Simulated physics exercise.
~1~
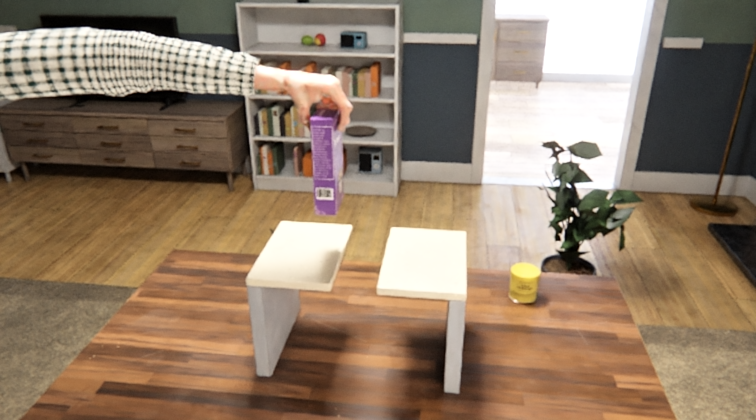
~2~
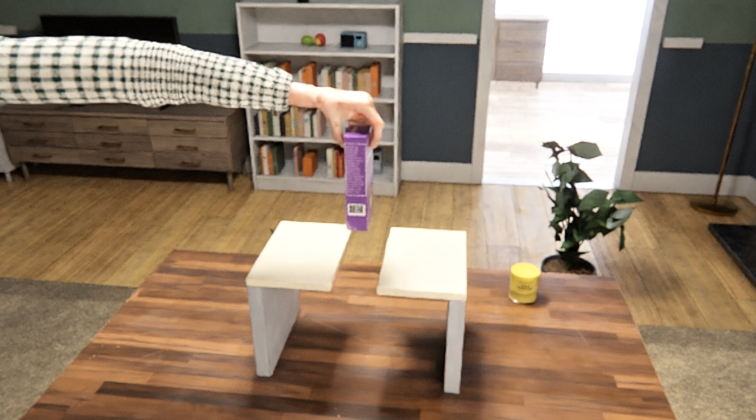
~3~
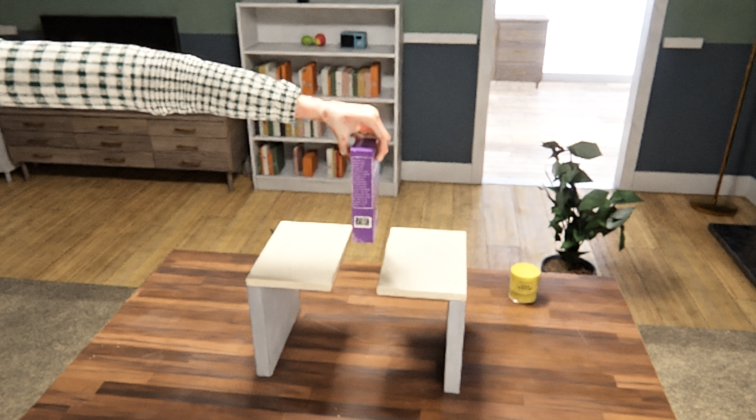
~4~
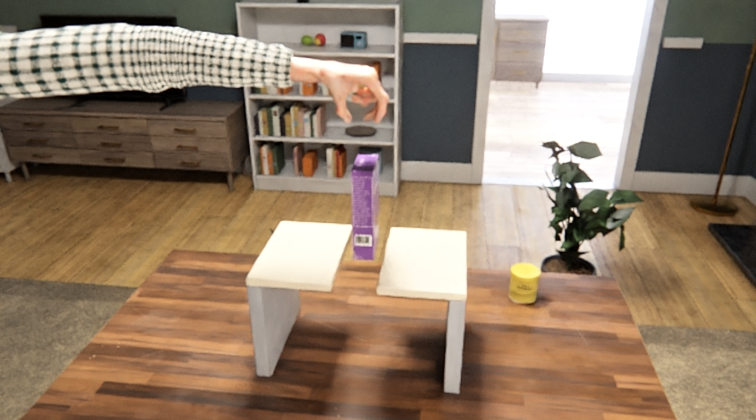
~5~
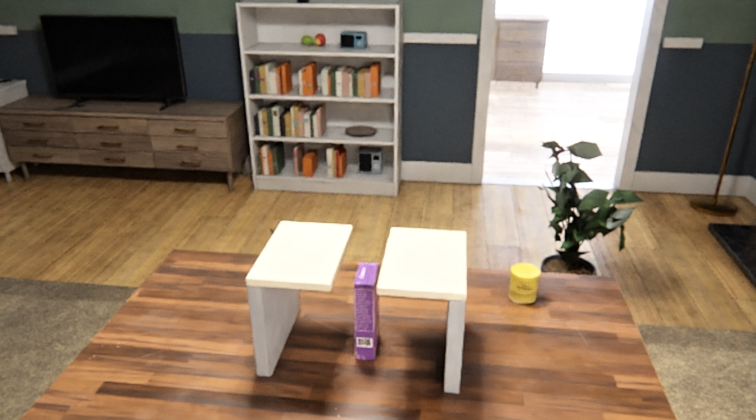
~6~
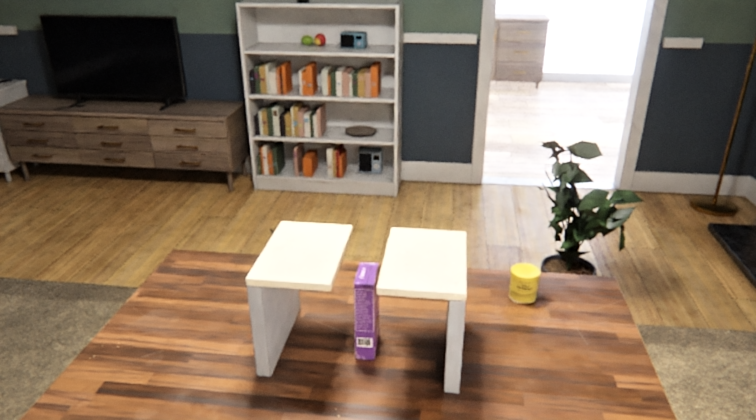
A slim purple packet hangs upright from a hand in a black-and-white checked sleeve, above a striped wooden table seen from slightly above in a living room. Below it stand two pale supports with a narrow gap between them, and a yellow tin sits to the right, with a bookcase, a television and a leafy plant beyond. The hand carries the packet right and lowers it over the gap. The fingers open and the arm withdraws. The packet drops between the ledges and comes to rest upright on the table, while the tin stays put.
